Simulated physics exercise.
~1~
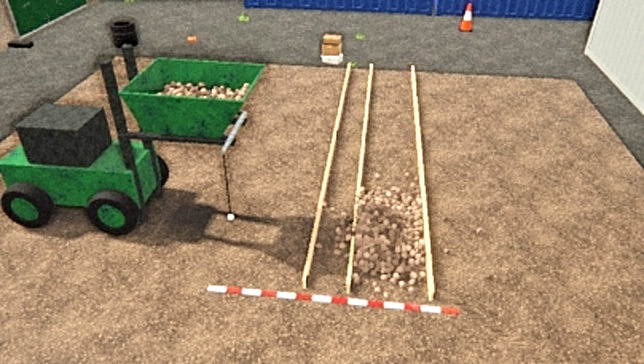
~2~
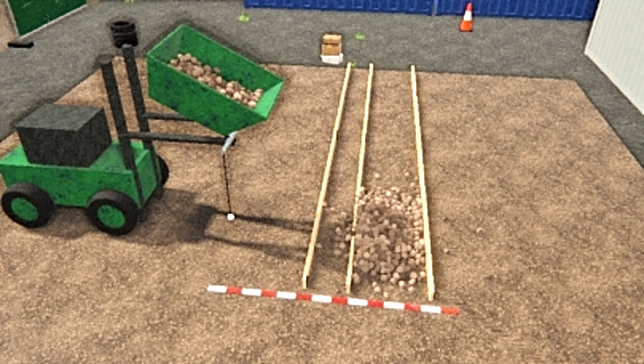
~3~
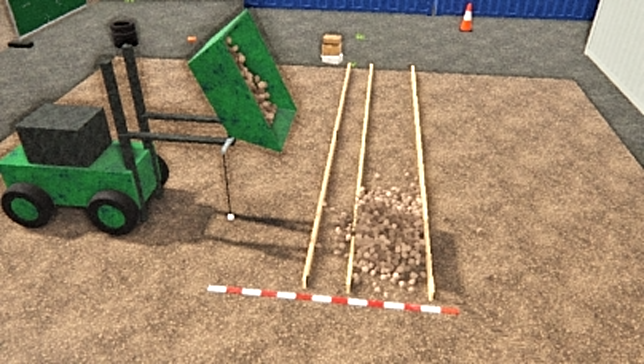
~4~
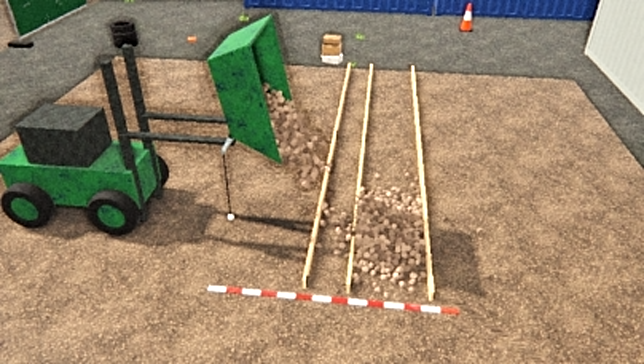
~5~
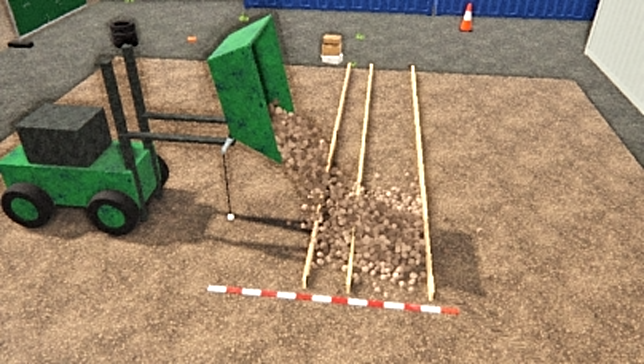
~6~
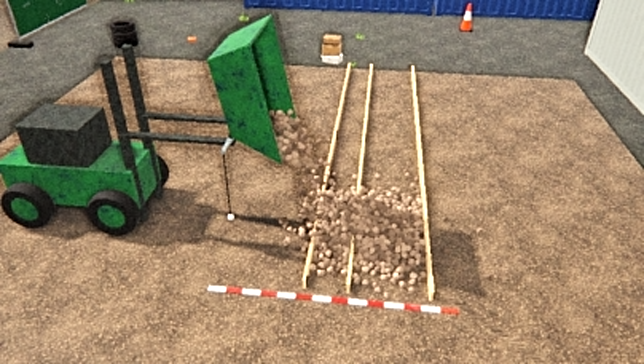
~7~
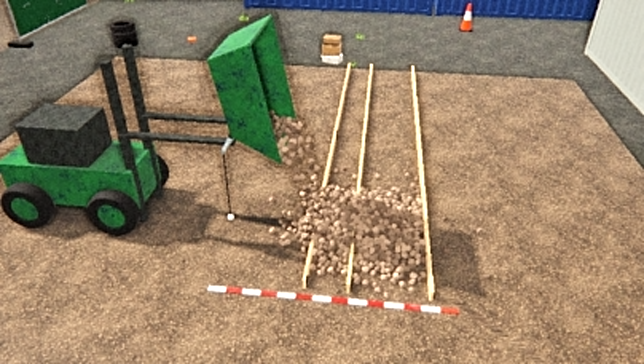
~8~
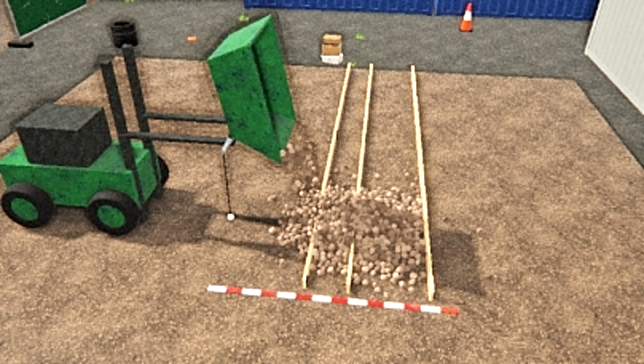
On a dirt yard, a green truck tips its skip, spilling stones beside and between planks.
